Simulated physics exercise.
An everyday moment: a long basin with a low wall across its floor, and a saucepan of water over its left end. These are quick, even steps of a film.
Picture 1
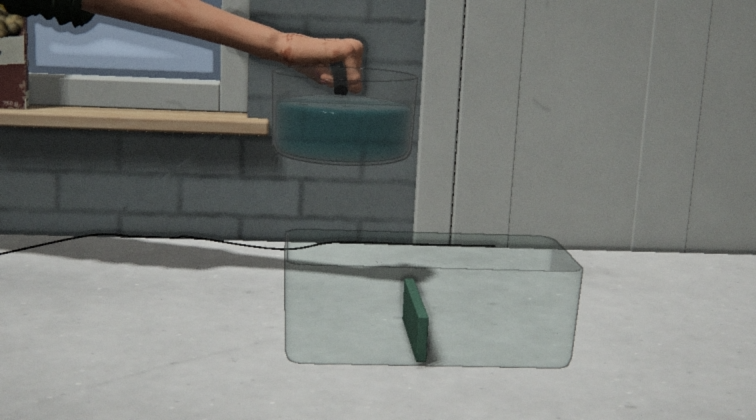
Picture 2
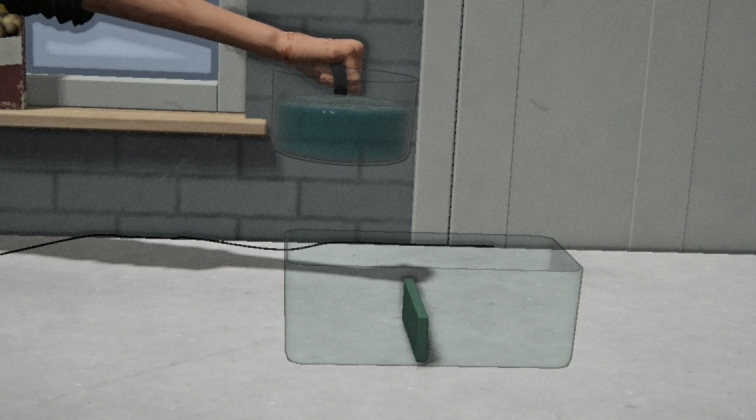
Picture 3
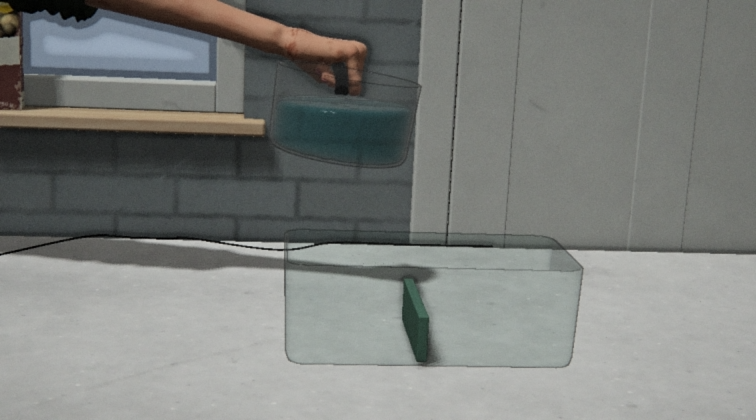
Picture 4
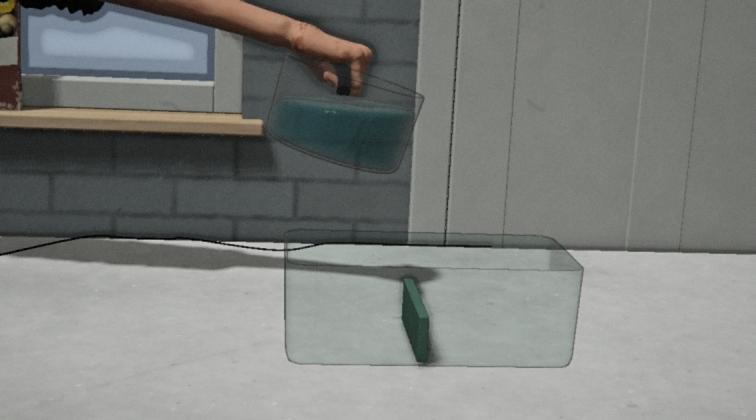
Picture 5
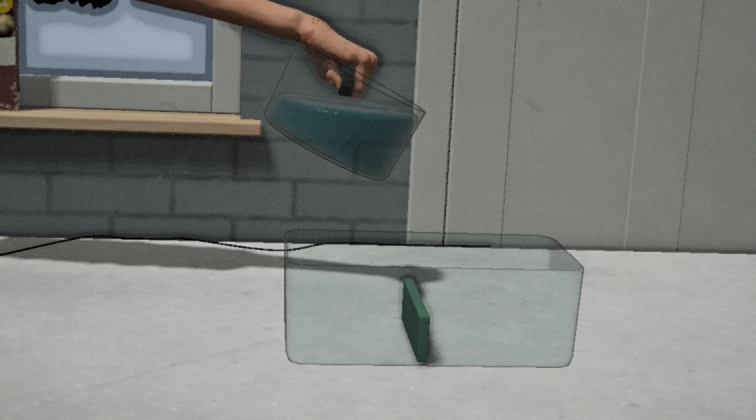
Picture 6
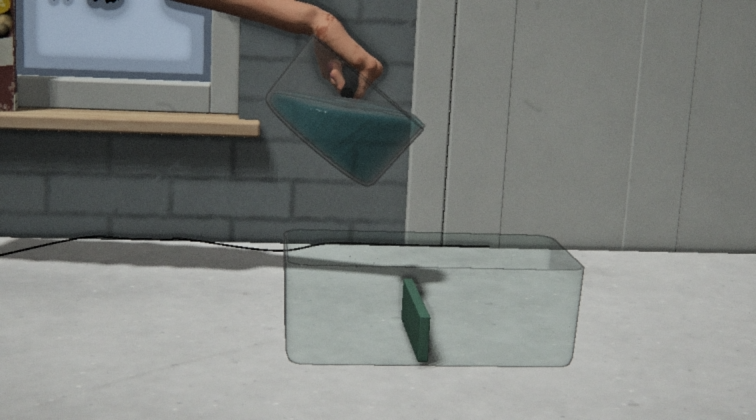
Outside a grey brick wall with a window ledge, a hand holds a clear pan of blue-green water above a long transparent basin with a low green divider. The pan starts level, then the hand tilts it steadily down to the right, and the water gathers toward its lower corner.
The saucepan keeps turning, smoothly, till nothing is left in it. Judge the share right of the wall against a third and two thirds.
In the end over two thirds is right of the wall.
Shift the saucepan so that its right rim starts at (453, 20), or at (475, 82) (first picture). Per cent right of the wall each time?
First some 80, then 85 per cent.
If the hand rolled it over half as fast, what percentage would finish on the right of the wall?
Some 90 per cent.
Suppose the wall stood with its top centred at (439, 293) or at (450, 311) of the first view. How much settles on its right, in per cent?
Roughly 45 per cent, and 35 per cent.
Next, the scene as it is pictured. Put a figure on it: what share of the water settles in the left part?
Roughly 15 in a hundred.
A moment on, the saucepan is tipped on its side and 35 per cent is still to pour, 0 is left of the wall and 19 right of it.
Next, the saucepan is tipped right over and 11 per cent is still to pour, 7 is left of the wall and 73 right of it.
Then the saucepan is tipped right over and 2 per cent is still to pour, 12 is left of the wall and 76 right of it.
Later the saucepan is tipped right over and 0 per cent is still to pour, 15 is left of the wall and 82 right of it.
In the end 16 per cent lies left of the wall, 82 right of it and 2 outside.
